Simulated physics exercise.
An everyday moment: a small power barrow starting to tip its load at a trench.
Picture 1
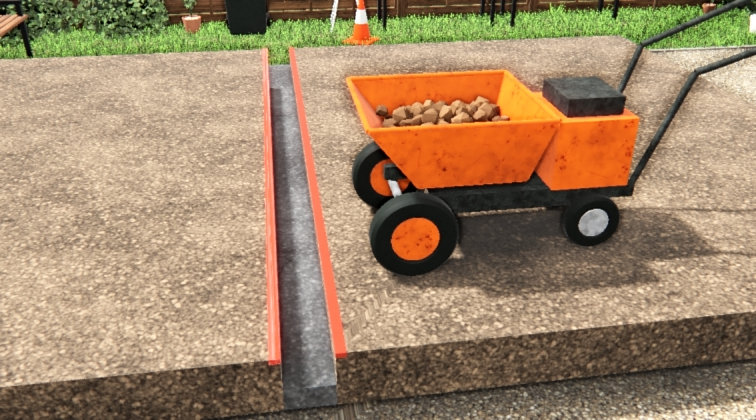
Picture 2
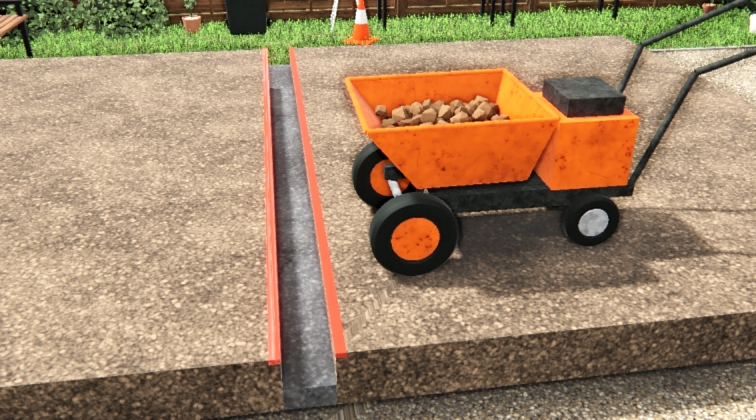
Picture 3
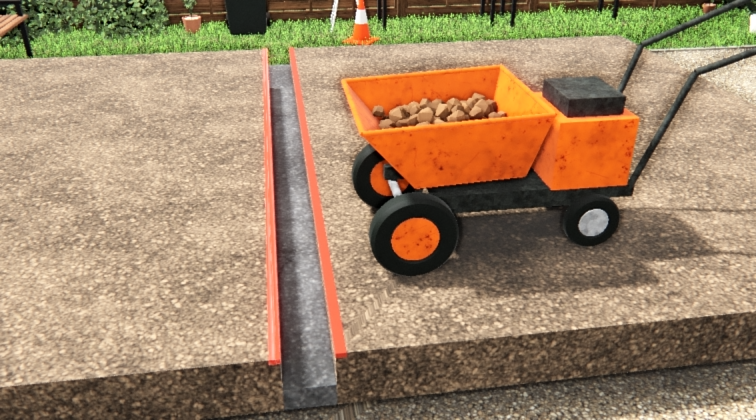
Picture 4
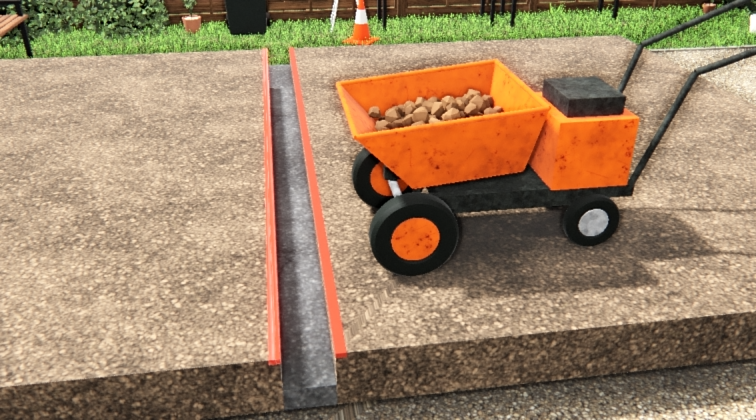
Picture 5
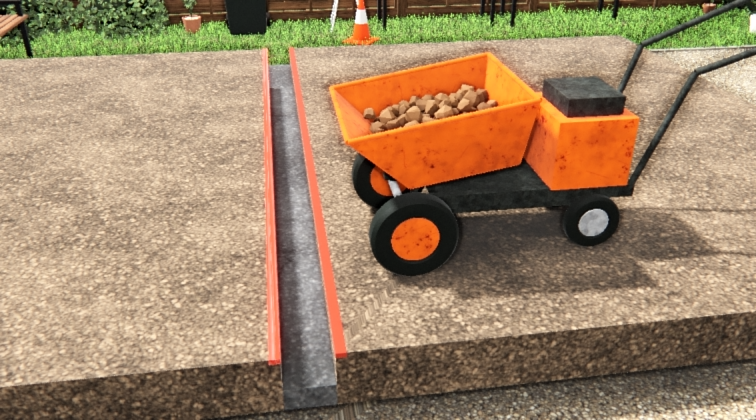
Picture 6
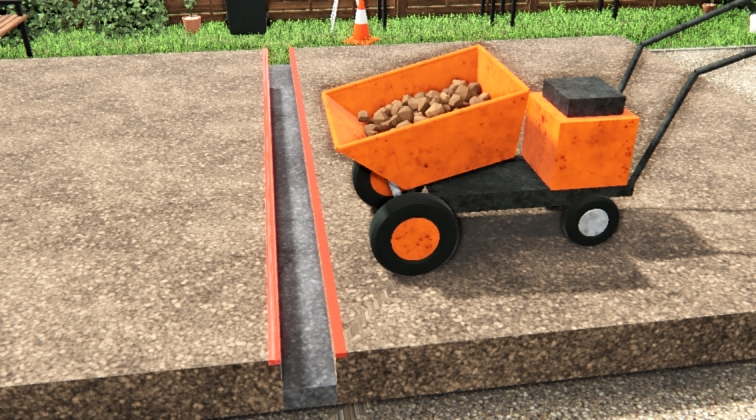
In the video, an orange power barrow loaded with brown clods stands to the right of a narrow, red-edged trench, and its skip gradually tilts forward to the left, the rear rising while the wheels stay still.
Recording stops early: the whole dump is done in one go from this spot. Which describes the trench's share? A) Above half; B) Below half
B, below half.
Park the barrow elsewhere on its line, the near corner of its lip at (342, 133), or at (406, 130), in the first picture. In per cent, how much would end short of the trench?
The first spot gives roughly 0 %; the second gives roughly 0 %.
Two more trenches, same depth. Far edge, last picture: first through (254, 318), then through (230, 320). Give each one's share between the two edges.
Lab note: Case 1 near 60 percent, case 2 near 90 percent.
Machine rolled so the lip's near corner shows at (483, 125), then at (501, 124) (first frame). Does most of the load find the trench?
The first place leaves the lesser portion between the edges, the second place the lesser portion.
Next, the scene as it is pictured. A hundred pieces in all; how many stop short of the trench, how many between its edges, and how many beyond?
Estimates - short: 0 in a hundred, between: 25 in a hundred, beyond: 55 in a hundred.
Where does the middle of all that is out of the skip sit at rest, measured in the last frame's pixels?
Last view, resting centre - approx. (248, 241).
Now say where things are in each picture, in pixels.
In the first picture, lip of the skip at (369, 132), level; top of the load at (462, 115), clay clods; first edge of the trench at (334, 310); far edge at (273, 316), the trench under half as wide as the skip, and about half as deep as wide.
In the second picture, lip of the skip at (367, 132), level; top of the load at (465, 123).
In the third picture, lip of the skip at (363, 134), tipped barely; top of the load at (463, 121).
In the fourth picture, lip of the skip at (357, 138), tipped a little; top of the load at (458, 118).
In the fifth picture, lip of the skip at (348, 143), tipped a little; top of the load at (465, 106).
In the sixth picture, lip of the skip at (339, 149), tipped clearly; top of the load at (463, 108); first edge of the trench at (334, 310); far edge at (273, 316).
Soon, skip tipped steeply; all in the skip.
A while on, skip tipped right over; most in the skip; a stray few in or heaped over the trench; about a quarter beyond it; a stray few falling.
Towards the end, skip tipped right over; about a quarter in the skip; about a quarter in or heaped over the trench; about half beyond it.
Finally, skip tipped right over; about a quarter in the skip; about a quarter in or heaped over the trench; about half beyond it.
